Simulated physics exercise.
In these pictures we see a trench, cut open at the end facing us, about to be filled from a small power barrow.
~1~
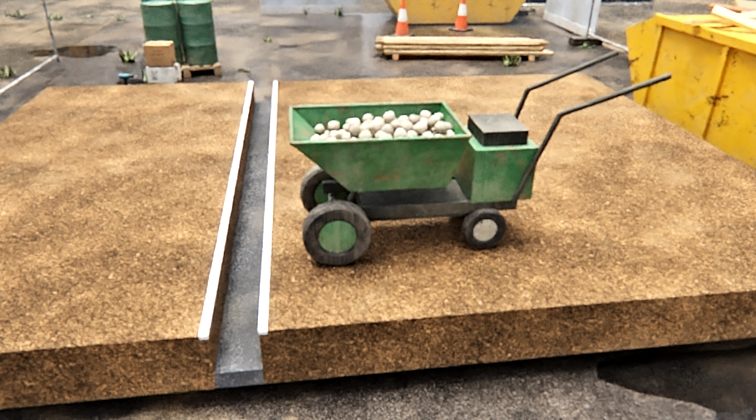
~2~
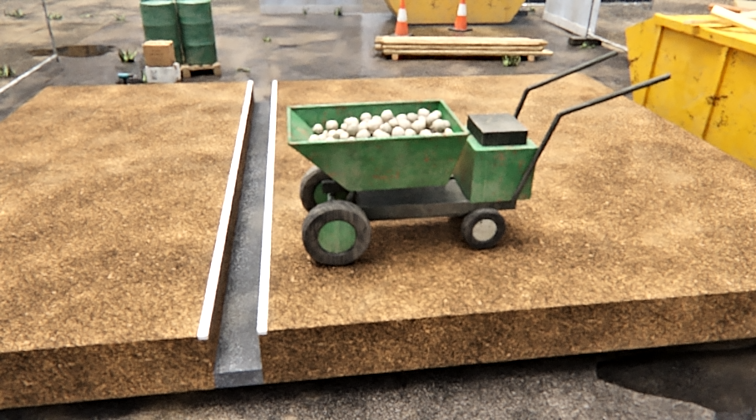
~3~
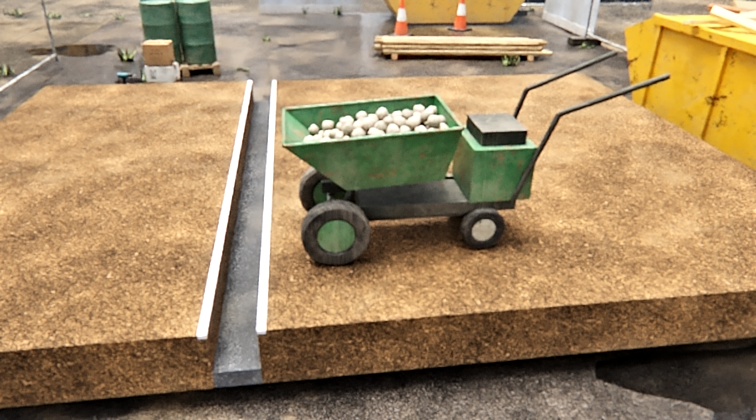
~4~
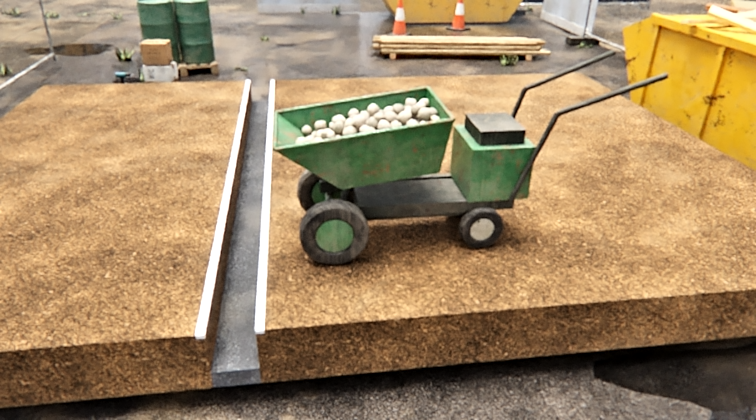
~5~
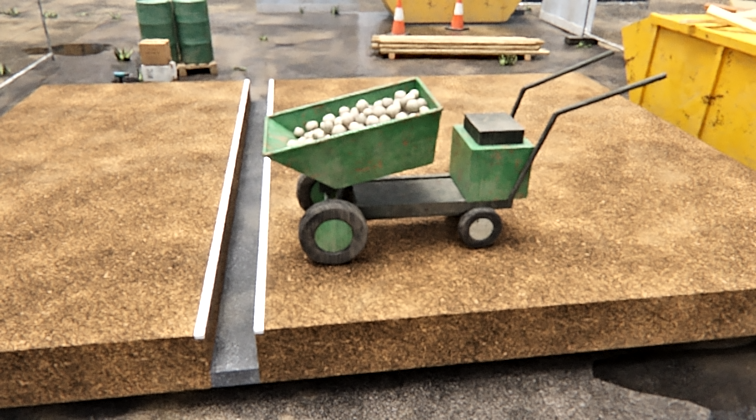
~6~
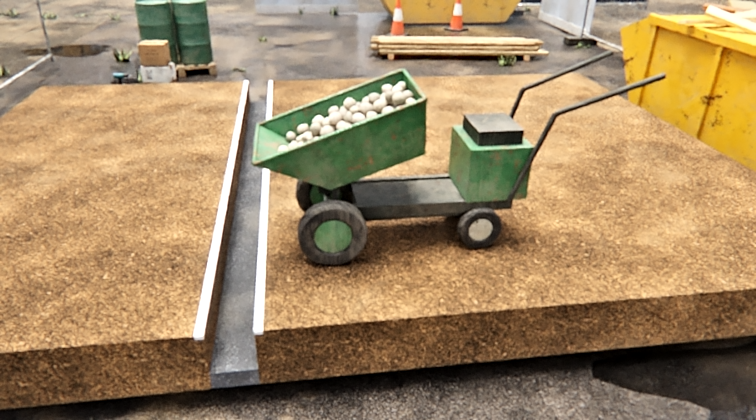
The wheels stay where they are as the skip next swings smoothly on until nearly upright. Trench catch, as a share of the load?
The load ends chiefly outside the trench.
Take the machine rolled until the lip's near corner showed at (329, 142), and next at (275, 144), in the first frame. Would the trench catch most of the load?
One after the other: The greater share and the lesser share.
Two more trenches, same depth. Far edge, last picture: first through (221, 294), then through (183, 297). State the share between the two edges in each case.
In order: 0 per cent, then 60 per cent.
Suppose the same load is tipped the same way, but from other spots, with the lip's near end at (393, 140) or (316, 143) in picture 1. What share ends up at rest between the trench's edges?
Close to 40 in a hundred, and close to 60 in a hundred.
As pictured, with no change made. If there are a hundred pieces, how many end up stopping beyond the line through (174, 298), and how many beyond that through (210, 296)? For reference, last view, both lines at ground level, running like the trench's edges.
Some 50 and some 70 per cent, respectively.
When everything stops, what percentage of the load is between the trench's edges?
About 10 per cent.
Just after the last frame, skip tipped steeply; every one in the skip.
A moment on, skip tipped steeply; the larger part in the skip; just a few in or heaped over the trench; roughly a quarter beyond it; about a tenth falling.
Further on, skip tipped right over; roughly a quarter in the skip; about a tenth in or heaped over the trench; the larger part beyond it.
When it is over, skip tipped right over; about a tenth in the skip; about a tenth in or heaped over the trench; the larger part beyond it.
